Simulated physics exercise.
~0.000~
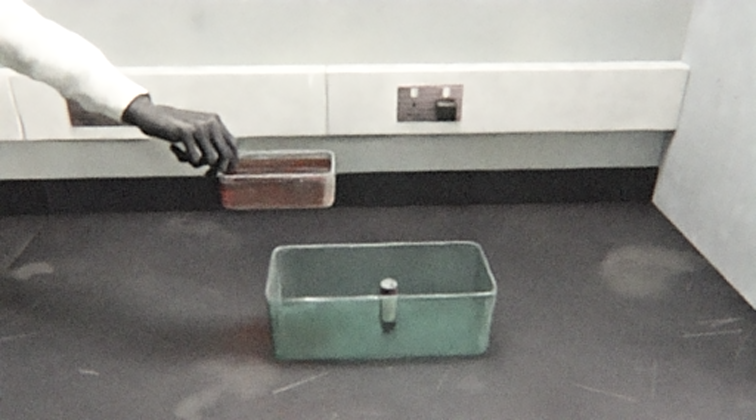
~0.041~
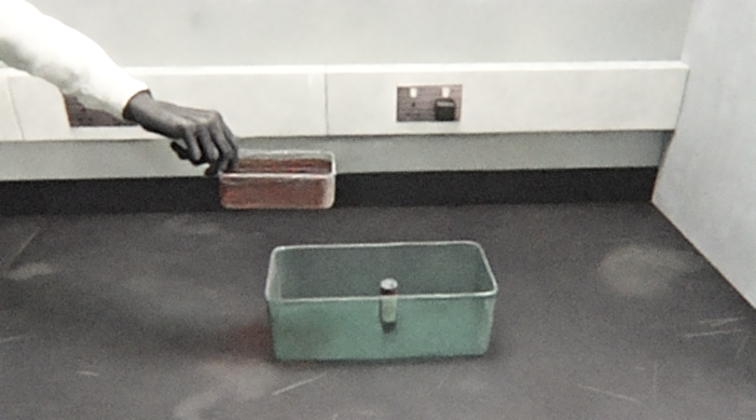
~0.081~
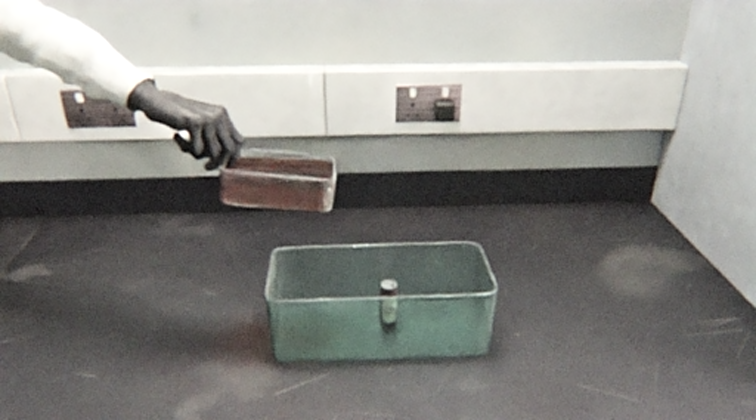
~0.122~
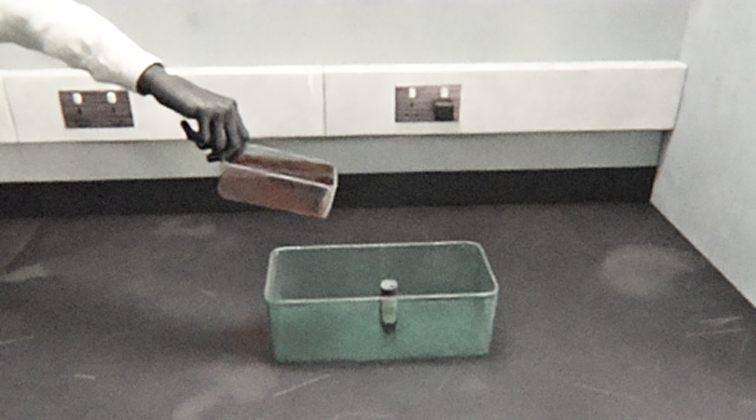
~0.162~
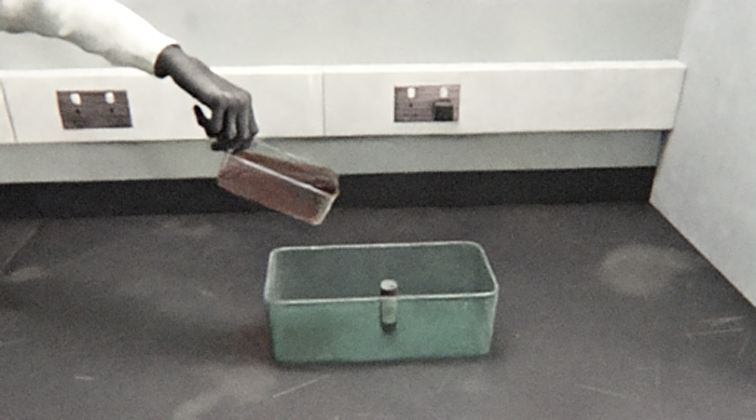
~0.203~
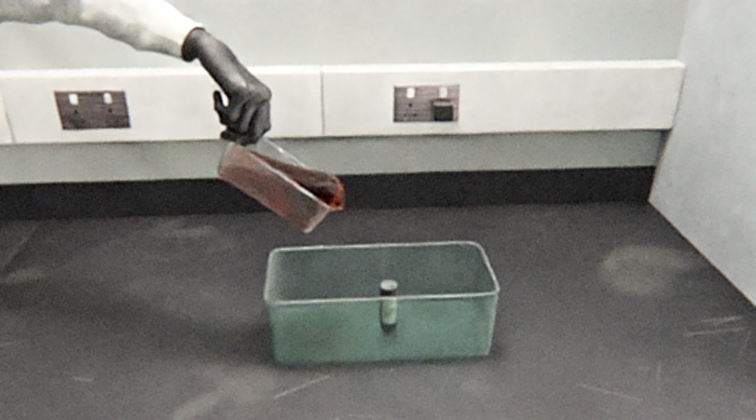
The clip shows a gloved or dark hand holding a small oblong tub of reddish-brown liquid above a green oblong basin on a dark work surface, then steadily tilting it rightwards until the liquid reaches its lower rim.
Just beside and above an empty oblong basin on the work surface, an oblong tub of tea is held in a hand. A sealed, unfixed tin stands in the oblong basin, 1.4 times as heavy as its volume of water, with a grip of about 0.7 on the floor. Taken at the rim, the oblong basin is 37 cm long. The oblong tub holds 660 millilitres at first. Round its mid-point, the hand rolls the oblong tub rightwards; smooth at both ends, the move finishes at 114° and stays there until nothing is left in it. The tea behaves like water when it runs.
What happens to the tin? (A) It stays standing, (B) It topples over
It topples over (B).
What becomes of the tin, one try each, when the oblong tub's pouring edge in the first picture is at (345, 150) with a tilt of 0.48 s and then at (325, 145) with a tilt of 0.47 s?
Try 1: Tipped over; try 2: Tipped over.
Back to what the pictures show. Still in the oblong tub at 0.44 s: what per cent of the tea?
Portion remaining: Approx. 10 per cent.
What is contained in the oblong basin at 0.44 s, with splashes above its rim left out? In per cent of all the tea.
About 58 per cent.
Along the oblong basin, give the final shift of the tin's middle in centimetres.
About 8.0 cm.
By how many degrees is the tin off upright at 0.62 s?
Looks like some 25 degrees from vertical upright.
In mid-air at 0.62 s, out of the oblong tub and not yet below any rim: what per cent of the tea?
Around 5 percent of the liquid.
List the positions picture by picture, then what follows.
In the first picture, it leans 0°; its right rim is at (333, 164); the tea meets the walls at (225, 168) and (332, 166); the oblong basin's rim runs from (270, 273) to (488, 267); the tin's top is at (389, 286).
In the second picture, it leans 2°; its right rim is at (334, 165); the tea meets the walls at (224, 167) and (332, 167).
In the third picture, it leans 7°; its right rim is at (335, 170); the tea meets the walls at (225, 165) and (333, 169).
In the fourth picture, it leans 15°; its right rim is at (335, 177); the tea meets the walls at (225, 163) and (335, 172).
In the fifth picture, it leans 26°; its right rim is at (335, 187); the tea meets the walls at (225, 159) and (325, 178); 4 per cent is over the edge.
In the sixth picture, it leans 39°; its right rim is at (331, 198); the tea meets the walls at (224, 155) and (314, 179); 11 per cent is over the edge.
By 0.44 s the tilt is 109° and 9 per cent is still to pour; the tin stands where it began.
By 0.62 s the tilt is 114° and 2 per cent is still to pour; the tin leans 24°.
By 0.81 s the tilt is 114° and 0 per cent is still to pour; the tin lies on its side.
By 1.01 s the tilt is 114° and 0 per cent is still to pour; the tin lies on its side.
At rest the tin lies on its side.
